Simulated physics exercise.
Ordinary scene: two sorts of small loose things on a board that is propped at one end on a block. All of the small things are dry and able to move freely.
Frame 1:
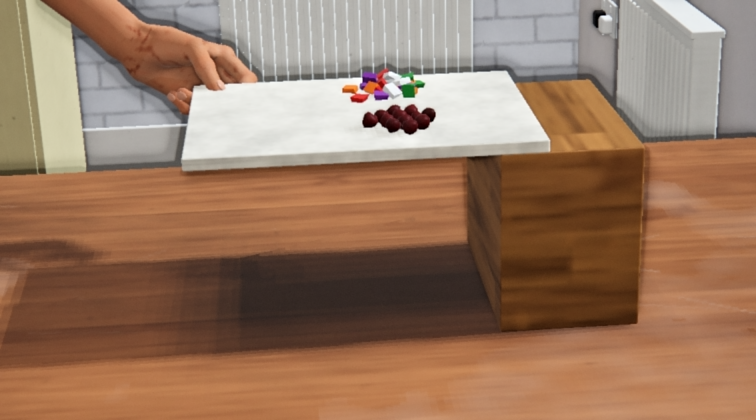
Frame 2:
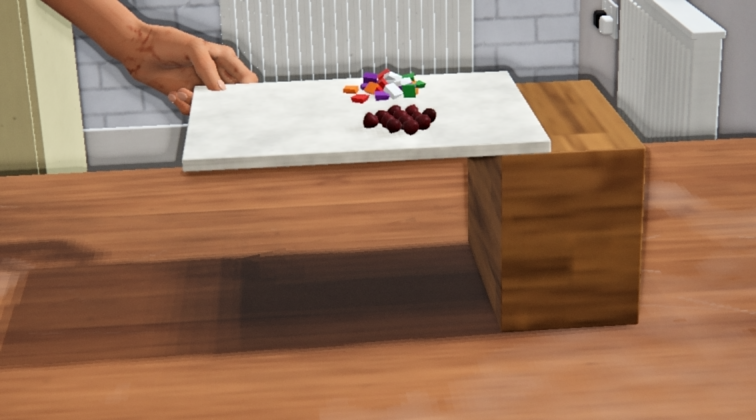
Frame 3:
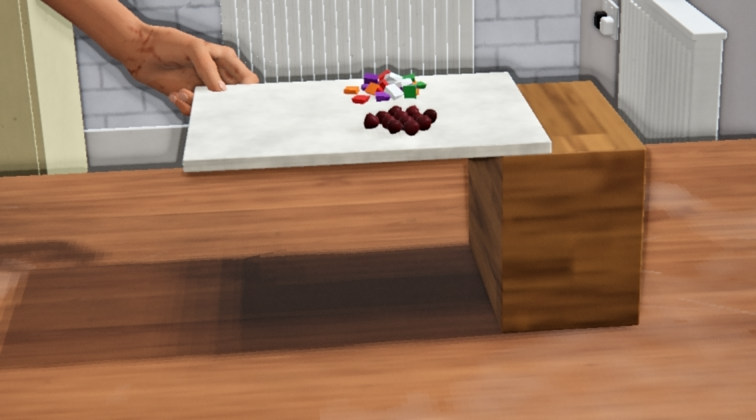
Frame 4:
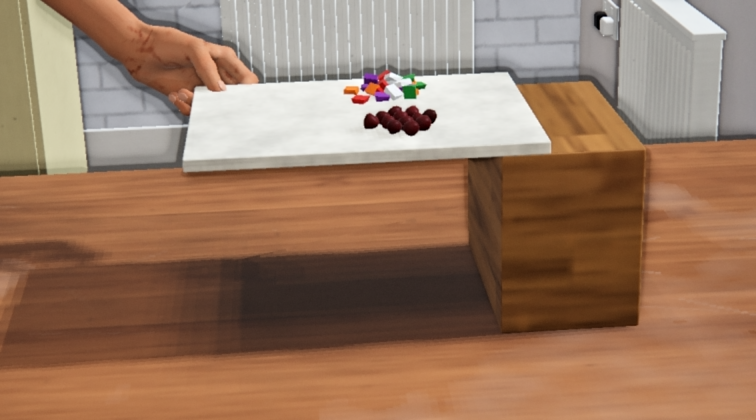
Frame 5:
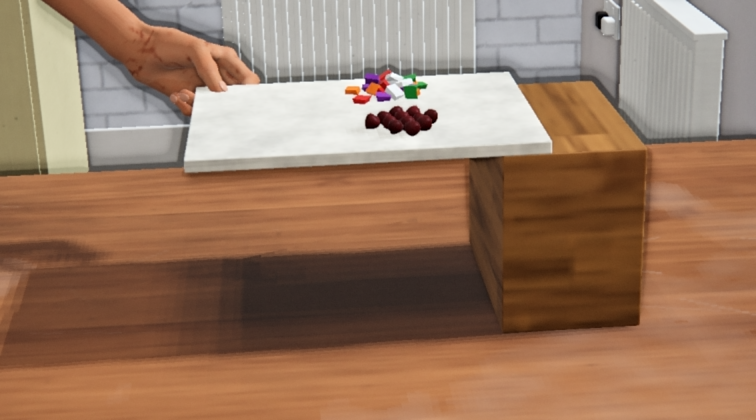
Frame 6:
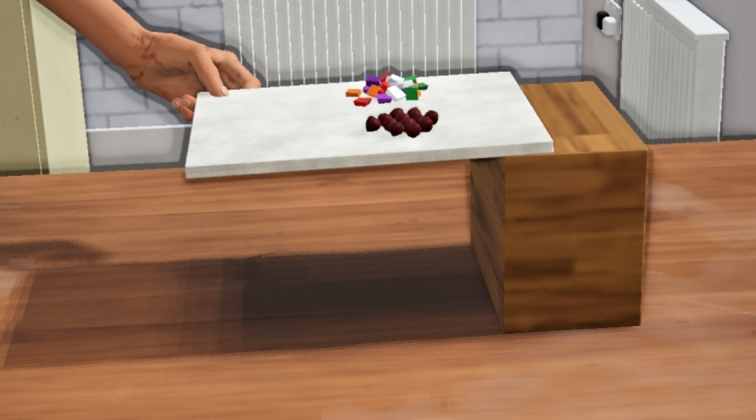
The video shows a hand at the left holding one end of a pale board propped on a wooden block, with dark red cherries and colourful tiles on top. The held end dips very slightly, while both batches stay in place on the board.
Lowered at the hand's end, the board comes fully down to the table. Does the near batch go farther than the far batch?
Yes.
Then, 0.45 s on from there, board sloping at 11°; front batch the whole lot still on the board; back batch the whole lot still on the board.
Then, 1.03 s on from there, board sloping at 25°; front batch mostly less than half a board's length out; back batch the whole lot still on the board.
Then, 1.65 s on from there, board sloping at 38°; front batch mostly up to a board's length out; back batch mostly less than half a board's length out.
In the end, board resting at 39°; front batch mostly up to a board's length out; back batch mostly less than half a board's length out; the front batch has gone farther.
